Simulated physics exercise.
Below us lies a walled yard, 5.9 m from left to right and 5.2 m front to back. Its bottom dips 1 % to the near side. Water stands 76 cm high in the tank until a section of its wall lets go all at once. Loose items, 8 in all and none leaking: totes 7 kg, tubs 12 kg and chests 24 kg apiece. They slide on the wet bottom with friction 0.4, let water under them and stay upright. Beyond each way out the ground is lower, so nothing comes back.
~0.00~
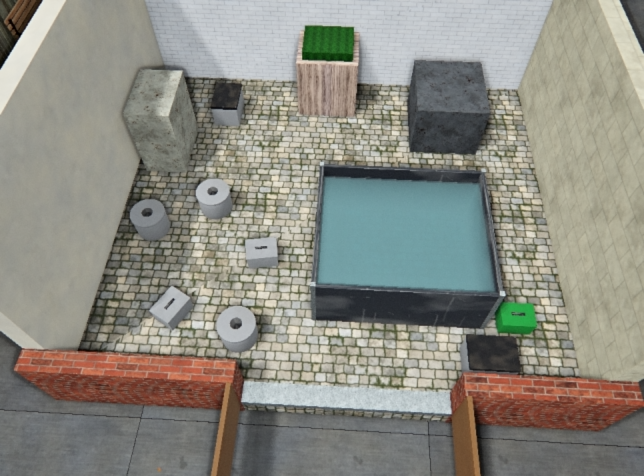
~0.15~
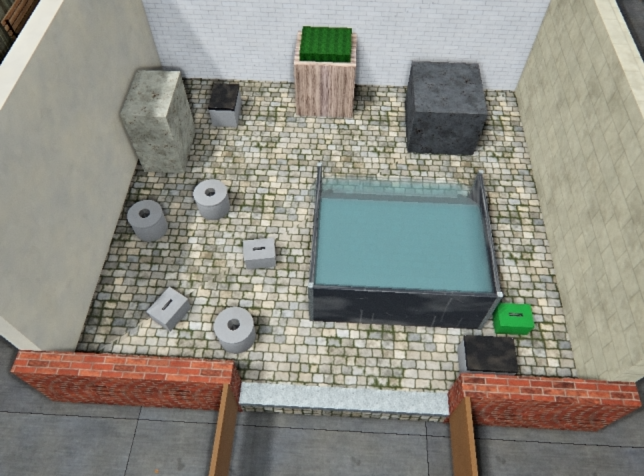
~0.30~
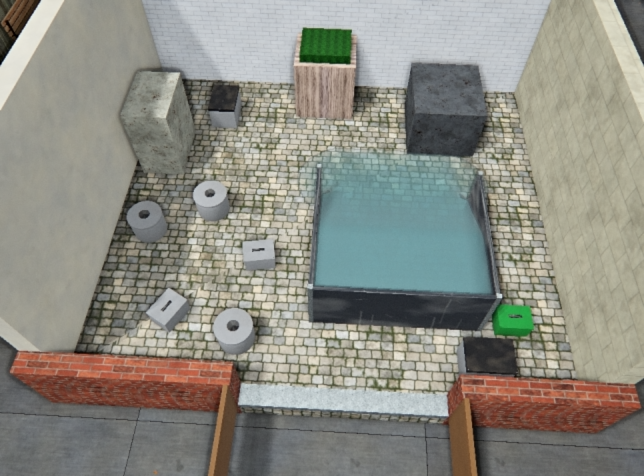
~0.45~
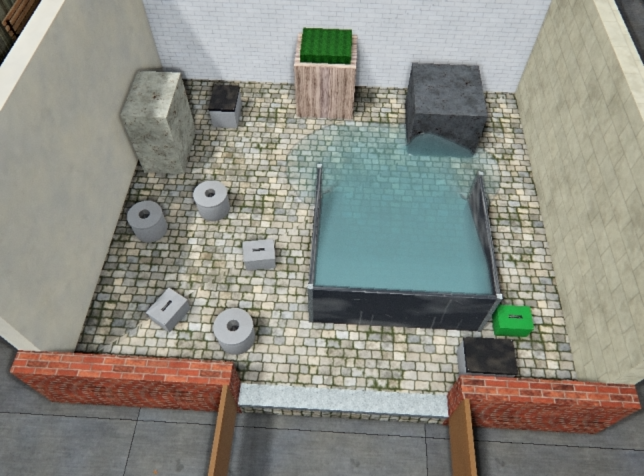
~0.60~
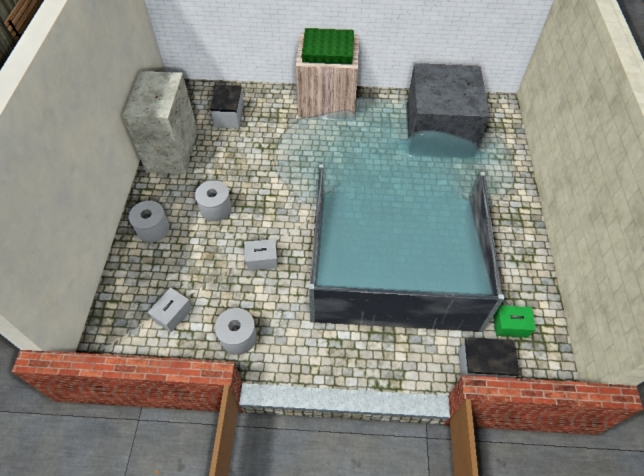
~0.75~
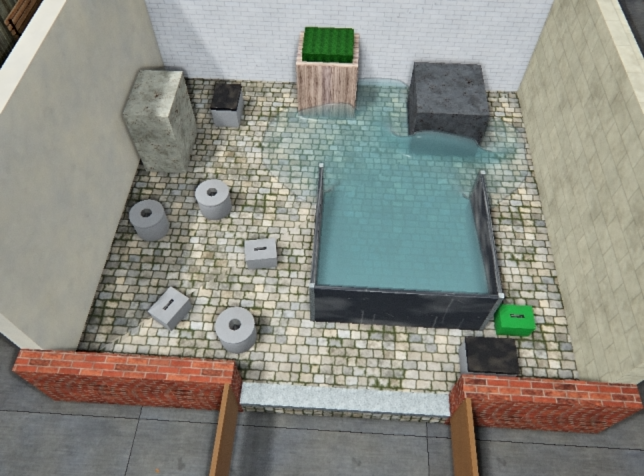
A big tank of water in a walled, stone-paved yard lost its back side, and the water spread out behind it, around the dark block and toward the back wall, while the scattered items stayed put.
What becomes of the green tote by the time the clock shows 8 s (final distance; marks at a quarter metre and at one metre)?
The green tote ends far away.
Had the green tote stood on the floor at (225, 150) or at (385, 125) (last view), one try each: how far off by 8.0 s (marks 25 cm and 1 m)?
In turn: It ends far away; it travels far.
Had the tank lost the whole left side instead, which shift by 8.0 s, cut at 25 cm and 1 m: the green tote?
Then the green tote stays put.
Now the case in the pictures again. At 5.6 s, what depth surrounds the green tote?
Roughly 10 cm.
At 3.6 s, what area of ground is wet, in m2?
Some 23 m2.
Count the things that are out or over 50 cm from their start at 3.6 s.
By then 2.
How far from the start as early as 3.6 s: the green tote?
About 60 cm.
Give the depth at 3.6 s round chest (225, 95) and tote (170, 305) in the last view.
Roughly 19 and 3 cm.
After 1.6 s the green tote is near (517, 316), 0.0 m from its start, aground; 0 of 8 are out; 0 afloat.
After 3.6 s the green tote is near (544, 365), 0.6 m from its start, afloat; 0 of 8 are out; 2 afloat.
After 5.6 s the green tote is near (344, 349), 2.1 m from its start, afloat; 0 of 8 are out; 3 afloat.
After 8.0 s the green tote is near (286, 253), 2.9 m from its start, afloat; 1 of 8 are out; 5 afloat.
